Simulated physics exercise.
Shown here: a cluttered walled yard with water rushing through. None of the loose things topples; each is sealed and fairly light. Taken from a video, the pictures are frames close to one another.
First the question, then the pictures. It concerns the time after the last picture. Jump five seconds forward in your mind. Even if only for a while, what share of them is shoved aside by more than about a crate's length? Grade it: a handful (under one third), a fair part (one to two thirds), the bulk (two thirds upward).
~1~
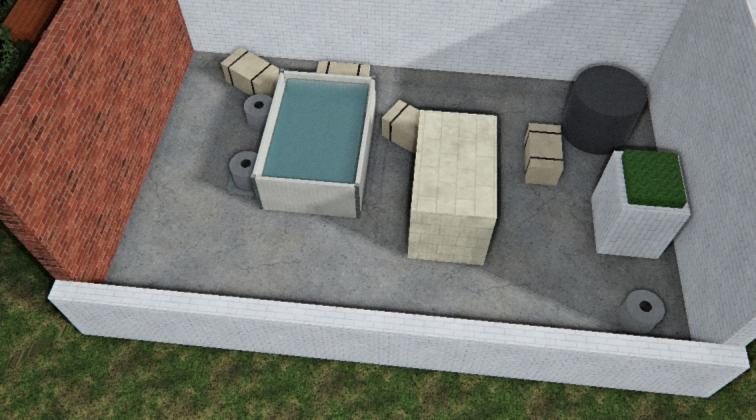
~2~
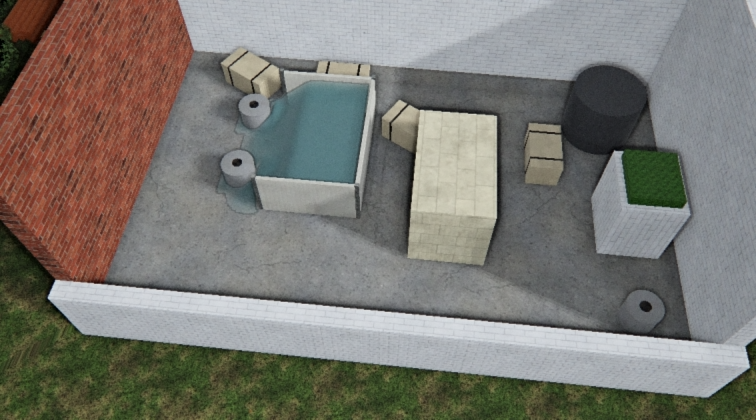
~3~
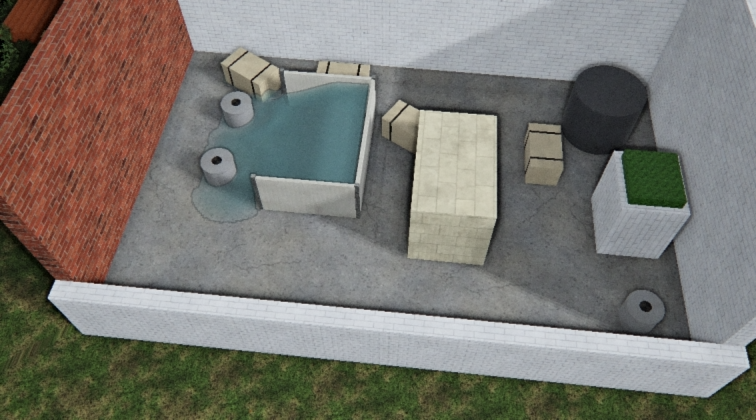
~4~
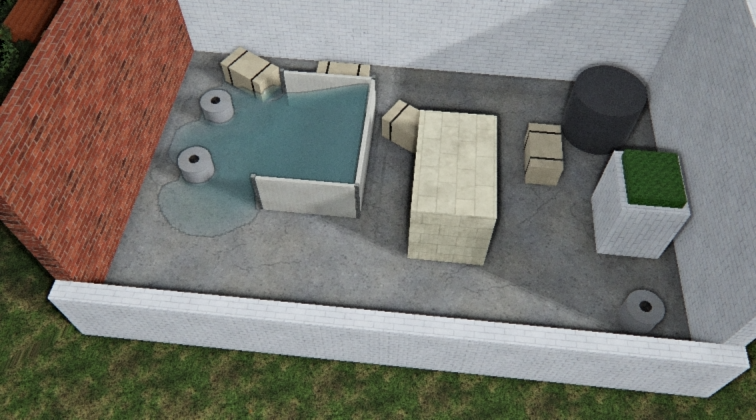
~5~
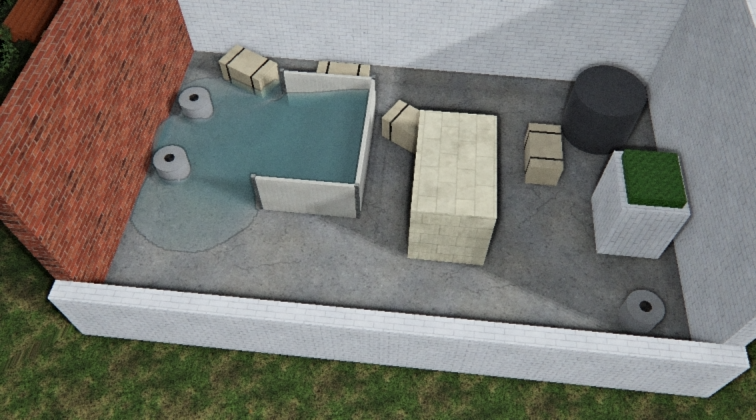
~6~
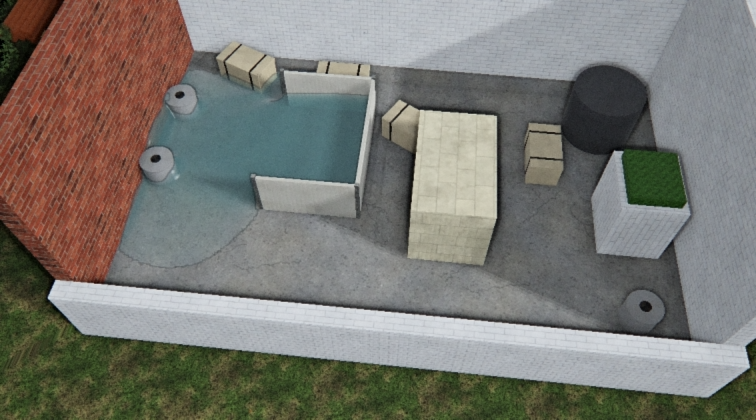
A fair part.
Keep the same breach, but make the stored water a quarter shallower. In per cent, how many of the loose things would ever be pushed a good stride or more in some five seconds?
I'd put it near 60 percent.
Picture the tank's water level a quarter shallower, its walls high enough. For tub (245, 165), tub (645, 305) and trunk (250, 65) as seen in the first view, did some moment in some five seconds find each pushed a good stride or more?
As asked: Went the distance, fell short, went the distance.
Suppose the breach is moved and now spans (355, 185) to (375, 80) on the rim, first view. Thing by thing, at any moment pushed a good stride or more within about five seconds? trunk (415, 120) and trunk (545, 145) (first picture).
Going one by one, the first made the full stretch and the second made the full stretch.
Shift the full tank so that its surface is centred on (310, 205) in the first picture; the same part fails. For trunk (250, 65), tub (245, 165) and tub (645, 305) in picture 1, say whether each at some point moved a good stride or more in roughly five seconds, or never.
The first: Travelled far enough; the second: Travelled far enough; the third: Did not travel far.
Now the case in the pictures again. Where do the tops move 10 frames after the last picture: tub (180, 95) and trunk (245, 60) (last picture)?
Roughly (246, 46) and (284, 53).
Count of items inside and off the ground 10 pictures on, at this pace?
You get 1.
A moment on, 2 of 7 are well off their spots; 2 afloat.
Next, 3 of 7 are well off their spots; 1 afloat.
Later, 4 of 7 are well off their spots; 1 afloat.
In the end, 4 of 7 are well off their spots, and 4 have been at some point; 1 afloat.
